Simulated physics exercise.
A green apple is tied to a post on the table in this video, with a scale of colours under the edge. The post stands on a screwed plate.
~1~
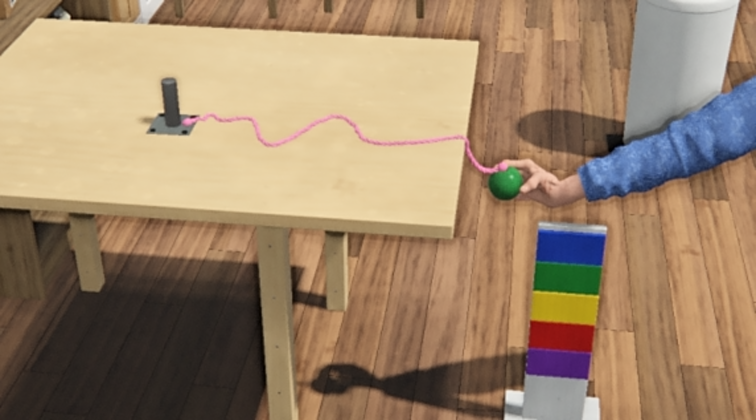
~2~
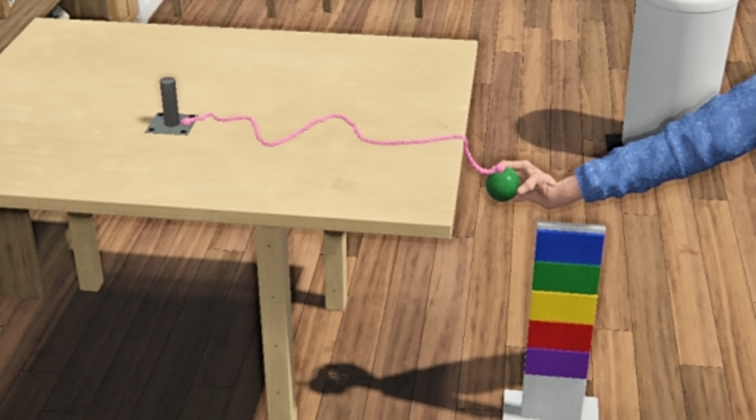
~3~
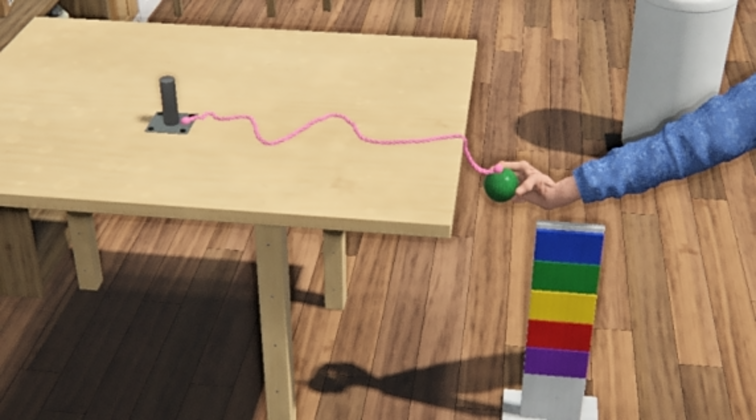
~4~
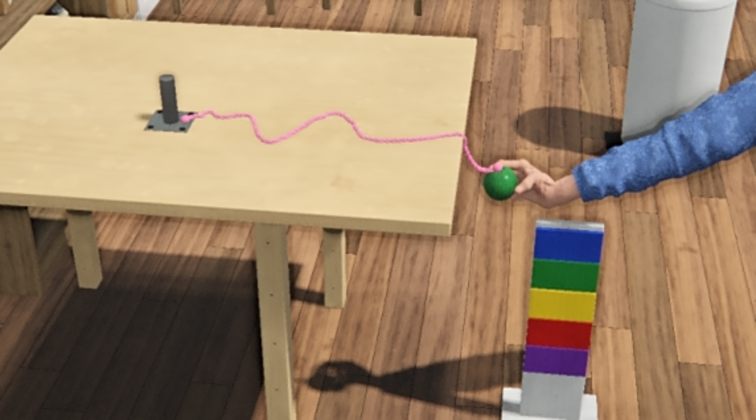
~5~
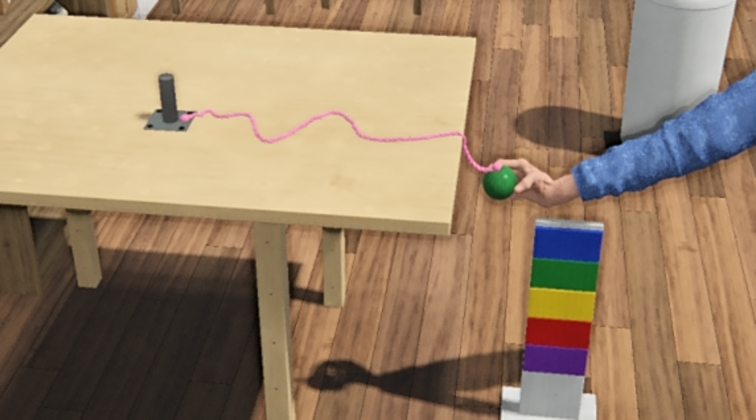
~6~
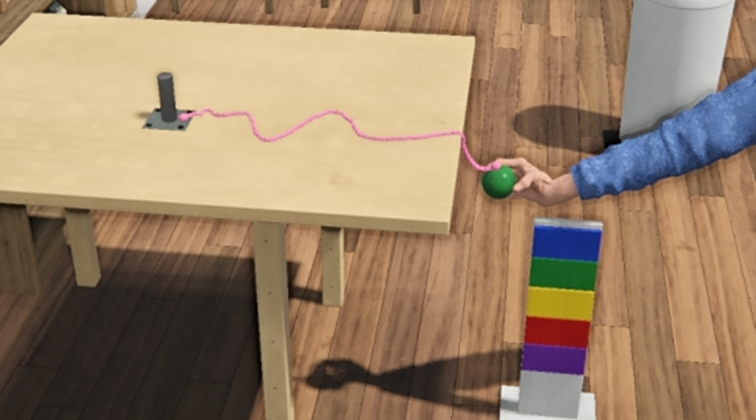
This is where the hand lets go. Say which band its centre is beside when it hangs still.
Its centre is beside the yellow band.
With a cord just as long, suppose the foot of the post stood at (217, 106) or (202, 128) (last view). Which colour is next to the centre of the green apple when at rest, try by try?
Going case by case, it's red and then red.
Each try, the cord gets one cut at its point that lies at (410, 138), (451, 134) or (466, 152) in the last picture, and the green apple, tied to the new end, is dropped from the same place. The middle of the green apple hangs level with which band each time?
In order of the tries: No band; then blue; then green.
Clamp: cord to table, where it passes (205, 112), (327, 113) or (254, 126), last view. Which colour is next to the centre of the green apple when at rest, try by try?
Results, in sequence: Yellow / blue / green.
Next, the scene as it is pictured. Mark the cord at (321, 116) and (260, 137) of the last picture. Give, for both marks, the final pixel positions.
They end up at (400, 132) and (313, 127).
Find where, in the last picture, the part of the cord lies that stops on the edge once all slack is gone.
It's the piece you see at (356, 129).
Soon after, apple near (417, 290); level with yellow.
After that, apple near (473, 299); level with yellow.
In the end, apple near (462, 300); level with yellow. Its middle rests at the yellow band.
